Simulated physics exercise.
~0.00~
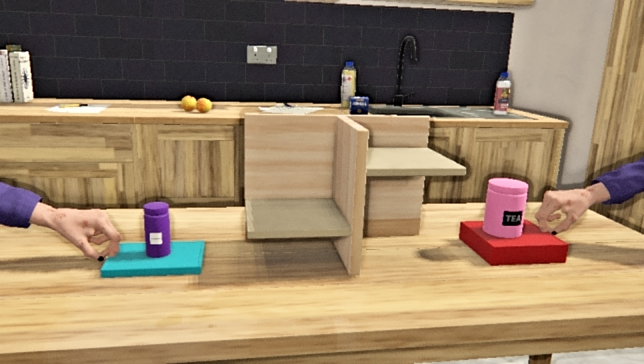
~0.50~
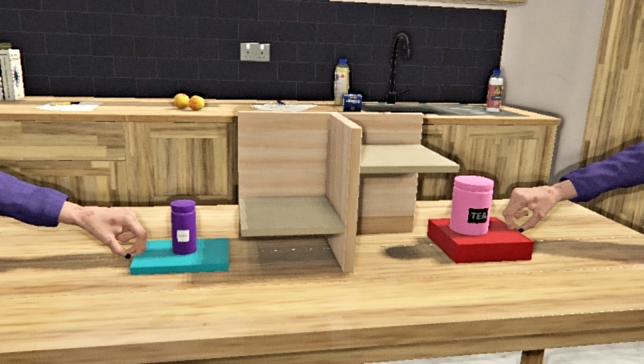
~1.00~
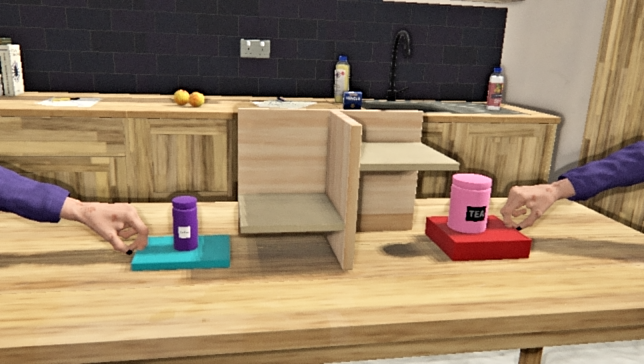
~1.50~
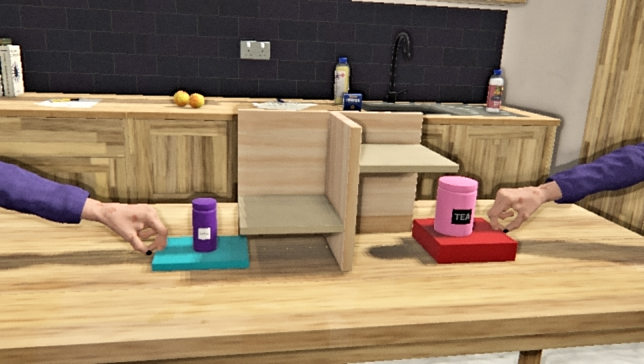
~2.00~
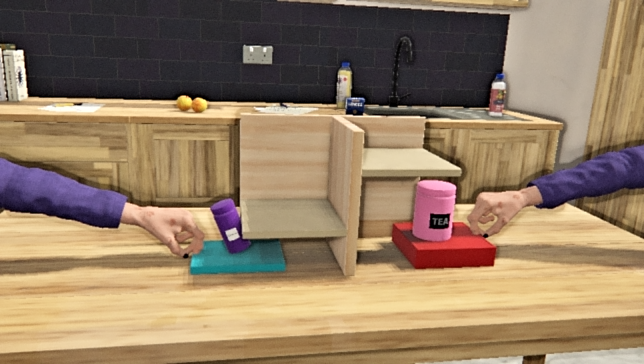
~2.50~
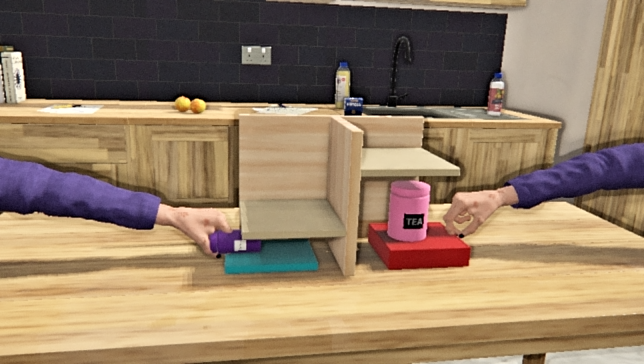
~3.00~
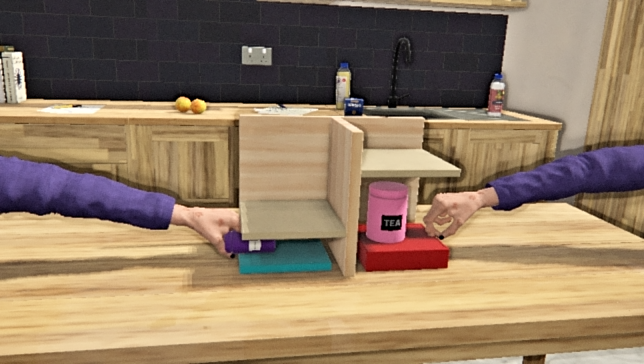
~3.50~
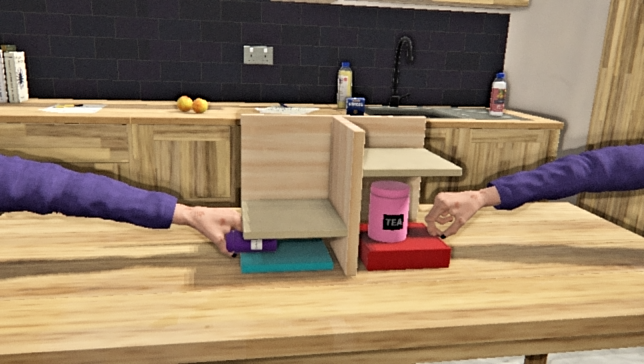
On a kitchen table, two hands pushing trays inward under wooden shelves, the purple shaker tipping onto its side, the pink jar staying upright.
